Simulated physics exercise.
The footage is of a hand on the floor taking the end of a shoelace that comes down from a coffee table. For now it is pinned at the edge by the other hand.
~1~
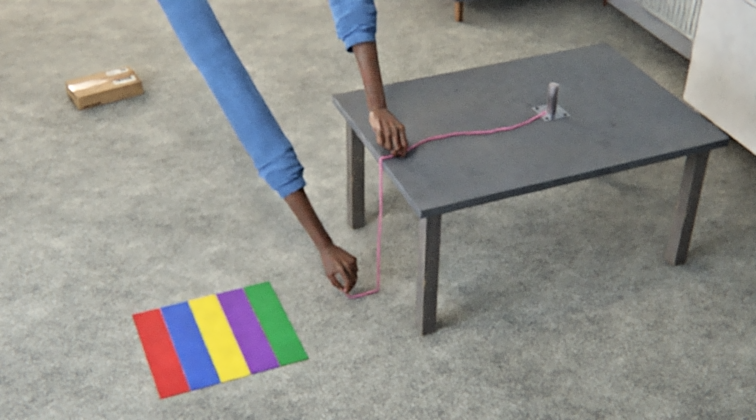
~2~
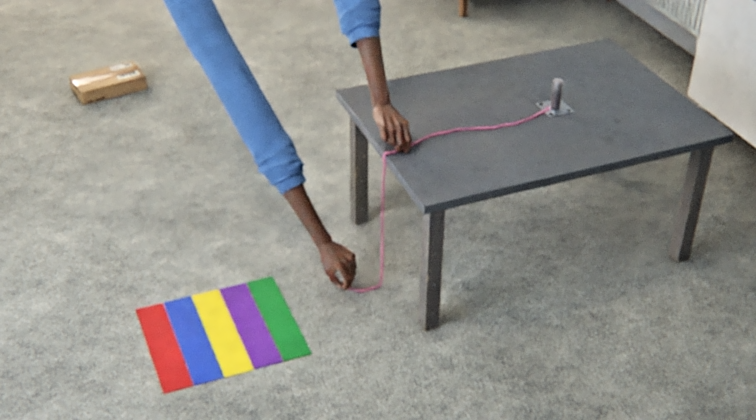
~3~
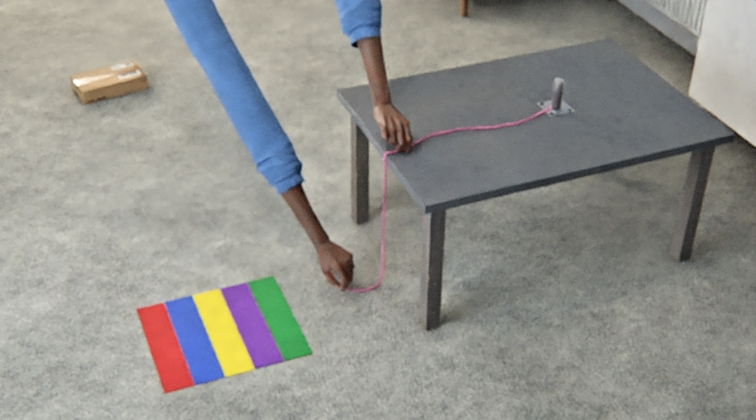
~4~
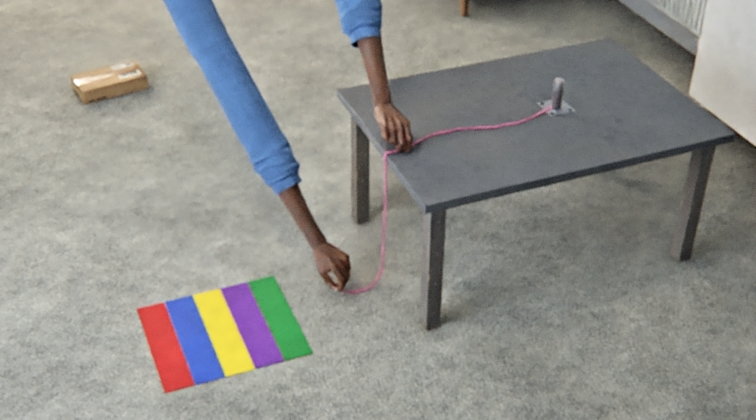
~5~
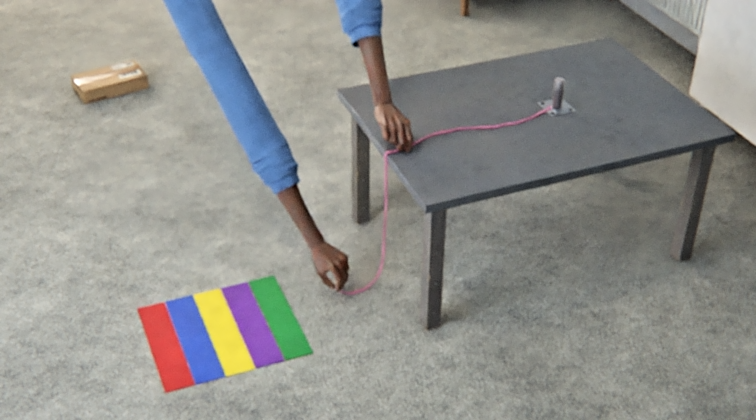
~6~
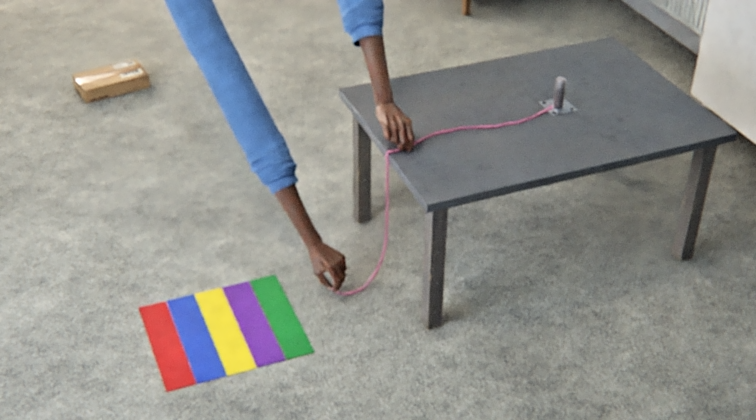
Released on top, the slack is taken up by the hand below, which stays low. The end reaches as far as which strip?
As far as the purple strip.
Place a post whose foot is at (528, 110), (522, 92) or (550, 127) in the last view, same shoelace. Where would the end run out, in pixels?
Roughly (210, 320), (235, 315) and (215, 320), try by try.
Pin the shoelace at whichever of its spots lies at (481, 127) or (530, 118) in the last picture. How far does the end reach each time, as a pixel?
Pixel positions per try: (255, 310); (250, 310).
A little later, end near (309, 294); short of the strips.
Next, end near (272, 304); over green.
When it is tight, end near (250, 309); over purple. The purple one.
